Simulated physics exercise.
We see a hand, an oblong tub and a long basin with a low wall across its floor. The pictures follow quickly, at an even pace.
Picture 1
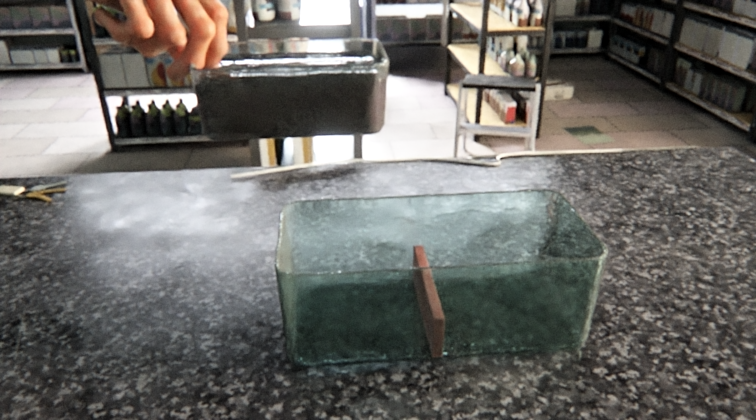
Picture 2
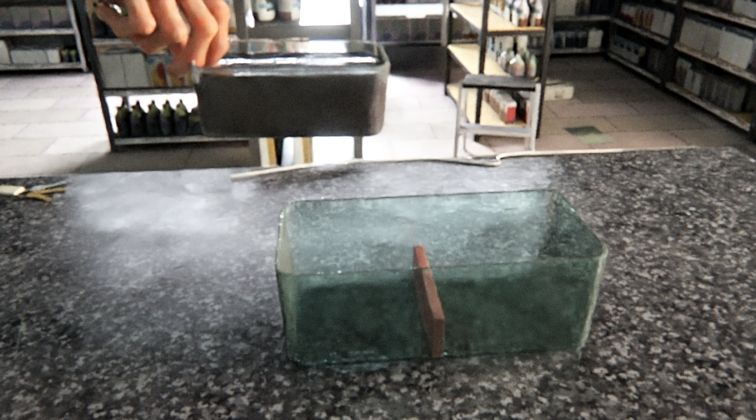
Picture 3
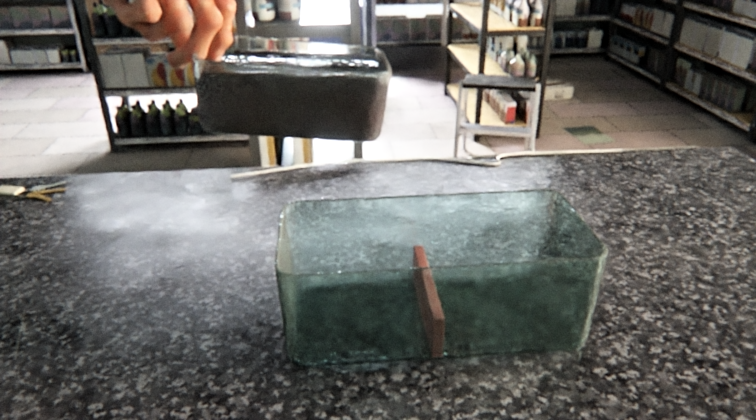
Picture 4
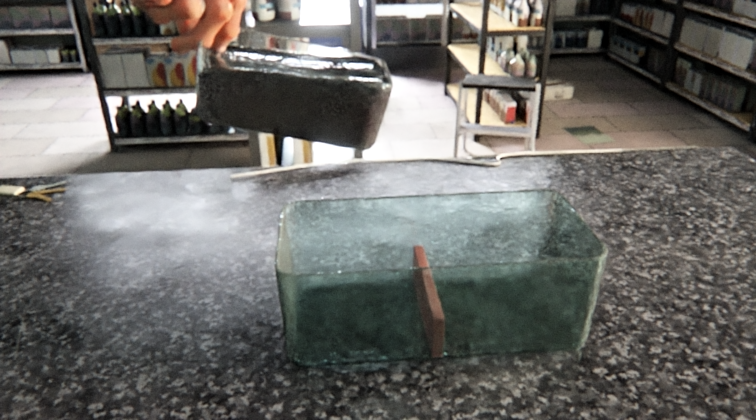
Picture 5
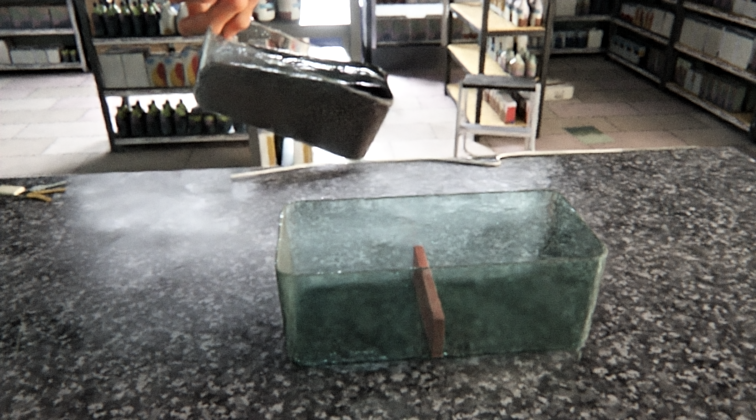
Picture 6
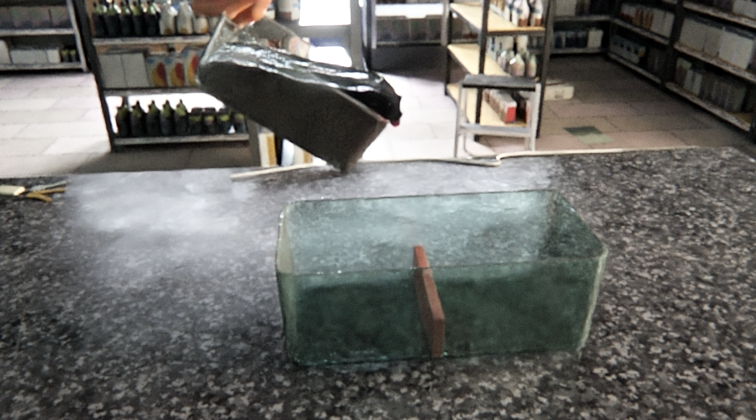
In this clip, a hand holds an oblong tub of dark liquid above a long glass basin with a low reddish-brown wall inside, tilting the tub steadily down to the right as a little liquid edges over its right rim.
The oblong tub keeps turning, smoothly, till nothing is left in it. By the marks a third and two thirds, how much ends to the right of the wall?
In the end between a third and two thirds is right of the wall.
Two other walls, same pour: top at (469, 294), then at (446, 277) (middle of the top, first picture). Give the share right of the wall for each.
First some 30, then 25 per cent.
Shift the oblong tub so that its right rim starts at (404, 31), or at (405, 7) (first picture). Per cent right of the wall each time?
First some 65, then 65 per cent.
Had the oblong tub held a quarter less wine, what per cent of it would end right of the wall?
Near 45 %.
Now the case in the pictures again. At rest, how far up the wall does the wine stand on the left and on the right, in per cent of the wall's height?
Some 30 per cent left and 40 right.
A moment on, the oblong tub is tipped on its side and 11 per cent is still to pour, 7 is left of the wall and 31 right of it.
Next, the oblong tub is tipped right over and 2 per cent is still to pour, 30 is left of the wall and 56 right of it.
Then the oblong tub is tipped right over and 0 per cent is still to pour, 37 is left of the wall and 46 right of it.
Later the oblong tub is tipped right over and 0 per cent is still to pour, 40 is left of the wall and 53 right of it.
In the end 40 per cent lies left of the wall, 52 right of it and 7 outside.
